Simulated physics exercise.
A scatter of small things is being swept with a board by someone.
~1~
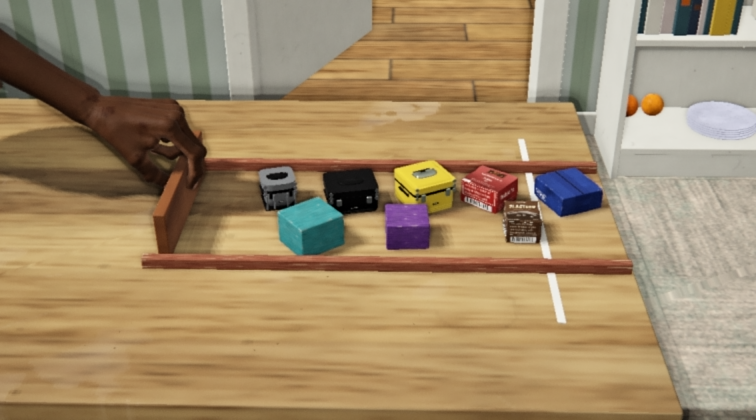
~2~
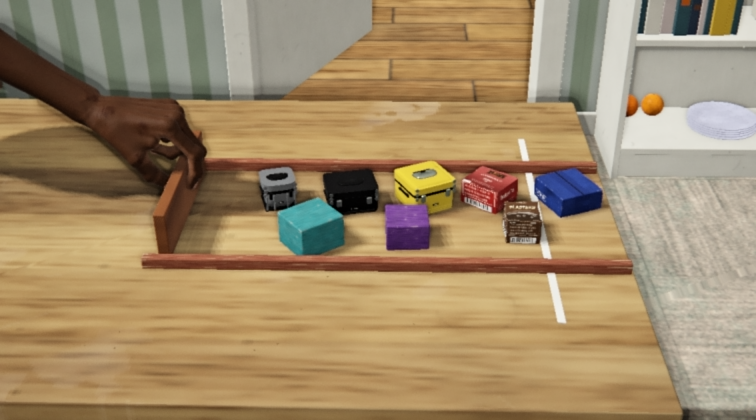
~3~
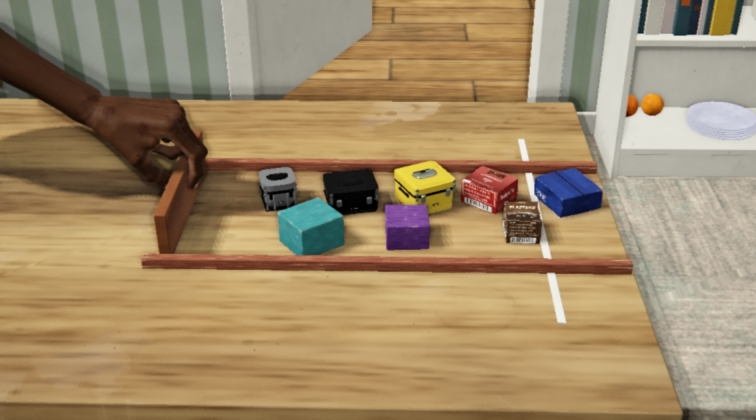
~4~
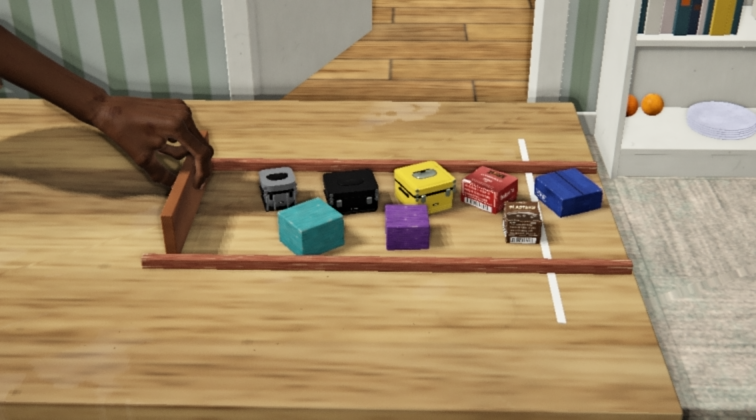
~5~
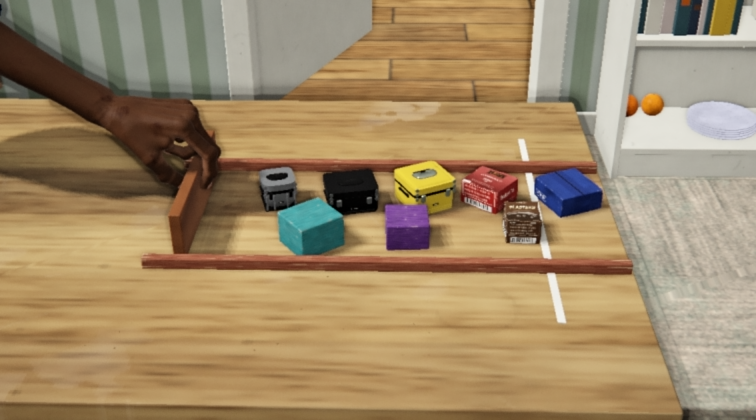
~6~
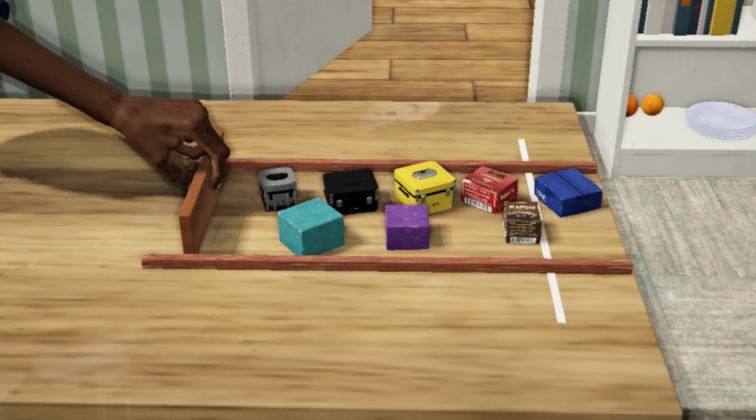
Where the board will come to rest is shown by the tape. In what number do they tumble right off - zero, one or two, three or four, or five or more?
Three to four lost.
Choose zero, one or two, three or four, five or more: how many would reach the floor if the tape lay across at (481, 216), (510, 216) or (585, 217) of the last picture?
So, taking them in turn, I'd give one to two; three or four; five or over.
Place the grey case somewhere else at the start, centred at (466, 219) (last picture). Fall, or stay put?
I reckon it falls away.
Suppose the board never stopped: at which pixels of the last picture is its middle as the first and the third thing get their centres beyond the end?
At the first moment about (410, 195), at the next about (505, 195).
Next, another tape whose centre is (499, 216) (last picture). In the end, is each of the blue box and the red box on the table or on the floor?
Outcome - blue box falling, red box falling.
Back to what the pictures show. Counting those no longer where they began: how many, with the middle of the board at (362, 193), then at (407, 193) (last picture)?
At the first spot 7, then 7.
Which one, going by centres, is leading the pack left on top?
Result: Purple block.
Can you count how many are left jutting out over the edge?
That adds up to 2.
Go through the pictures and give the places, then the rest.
The first frame shows blue box (568, 192); brown box (522, 222); red box (489, 189); board (182, 191); tape (538, 217).
The second frame shows brown box (522, 223); yellow case (424, 188).
The third frame shows red box (489, 190); turquoise block (311, 229).
The fourth frame shows blue box (568, 192); black case (351, 193).
The fifth frame shows brown box (522, 223); grey case (278, 189).
The sixth frame shows blue box (568, 192); brown box (522, 223); red box (489, 190); board (205, 191); tape (538, 217).
Soon after, none off yet; blue box at rest near (568, 192); brown box at rest near (522, 223); red box moved a little near (507, 191).
At rest, the number that fall off is three or four; fallen, yellow case, red box, brown box and blue box.
